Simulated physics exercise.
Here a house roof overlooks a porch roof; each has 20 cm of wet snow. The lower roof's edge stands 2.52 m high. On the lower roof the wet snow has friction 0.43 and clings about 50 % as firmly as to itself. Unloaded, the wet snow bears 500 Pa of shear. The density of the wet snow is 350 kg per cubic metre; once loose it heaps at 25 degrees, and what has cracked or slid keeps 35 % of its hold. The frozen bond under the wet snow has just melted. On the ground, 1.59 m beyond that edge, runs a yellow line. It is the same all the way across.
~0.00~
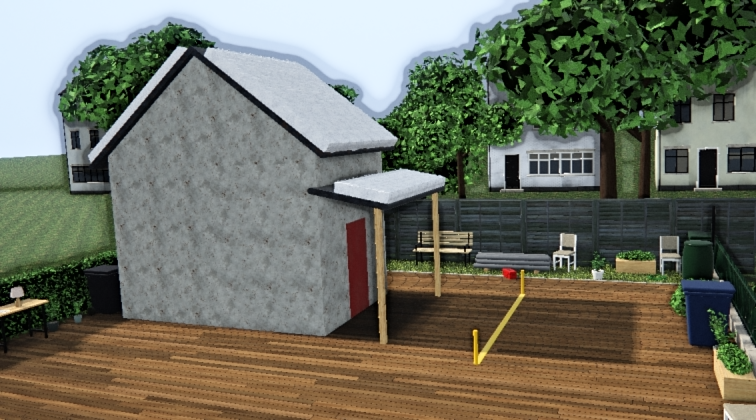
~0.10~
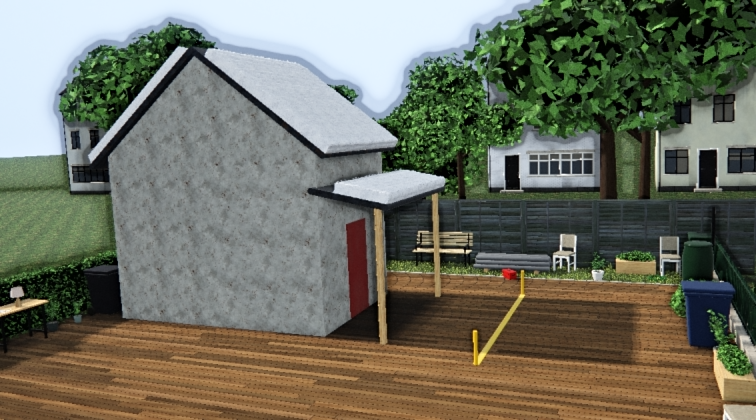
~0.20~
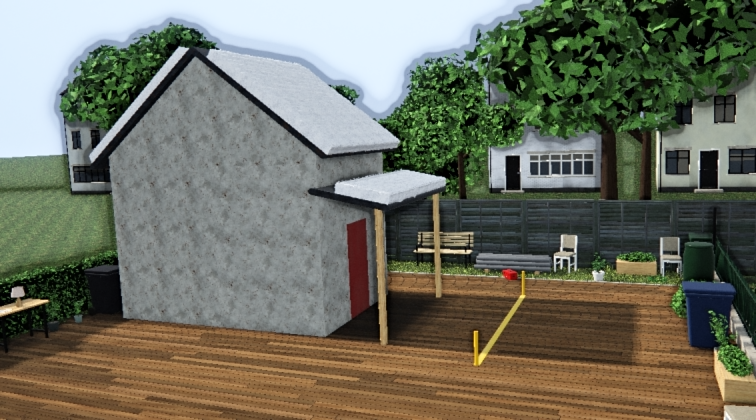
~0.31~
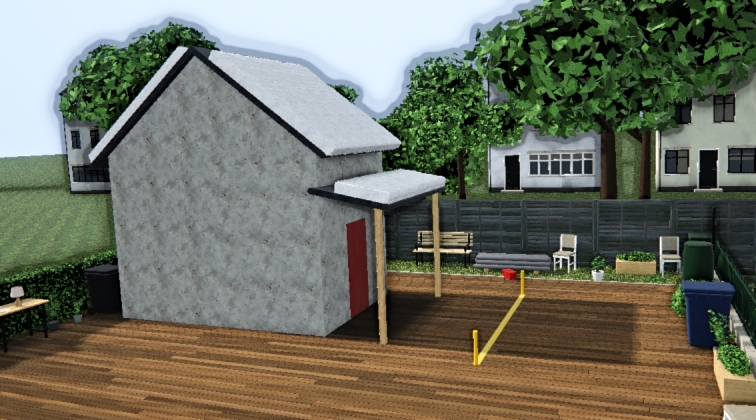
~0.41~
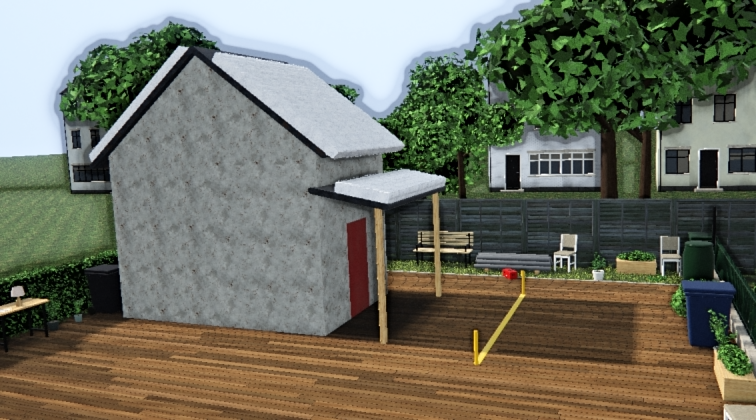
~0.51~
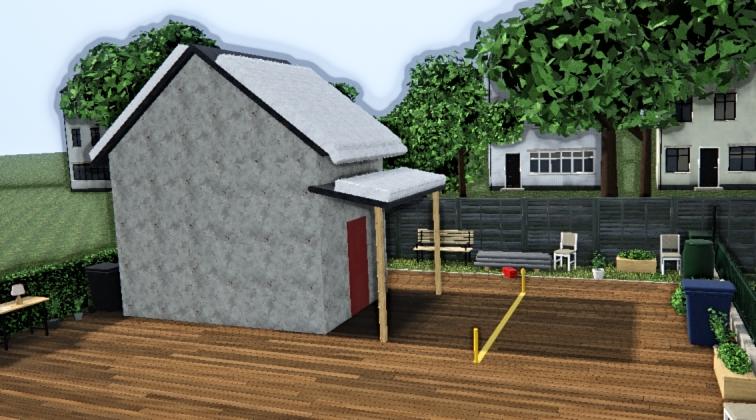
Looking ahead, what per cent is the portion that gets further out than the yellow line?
It comes to some 19 %.
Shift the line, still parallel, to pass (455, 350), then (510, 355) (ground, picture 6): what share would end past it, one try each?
In turn about 35 %, 10 %.
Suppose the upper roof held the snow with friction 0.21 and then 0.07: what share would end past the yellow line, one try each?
In turn about 40 %, 50 %.
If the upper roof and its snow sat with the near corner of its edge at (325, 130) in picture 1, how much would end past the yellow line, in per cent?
In that case some 45 per cent.
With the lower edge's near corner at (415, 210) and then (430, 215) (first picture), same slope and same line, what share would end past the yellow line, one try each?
In turn about 6 %, 0 %.
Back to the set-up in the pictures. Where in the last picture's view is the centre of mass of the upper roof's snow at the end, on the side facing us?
Near (435, 291).
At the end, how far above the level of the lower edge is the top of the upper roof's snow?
Roughly 0.5 m.
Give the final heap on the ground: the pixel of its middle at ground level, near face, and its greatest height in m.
Near (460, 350), some 0.3 m high.
After 1.06 s, none is below the lower edge and 0 % is past the line.
After 1.71 s, 4 % is below the lower edge and 0 % is past the line.
After 2.35 s, 52 % is below the lower edge and 5 % is past the line.
After 3.00 s, 61 % is below the lower edge and 19 % is past the line.
After 3.60 s, at the end, 61 % is below the lower edge and 19 % is past the line.
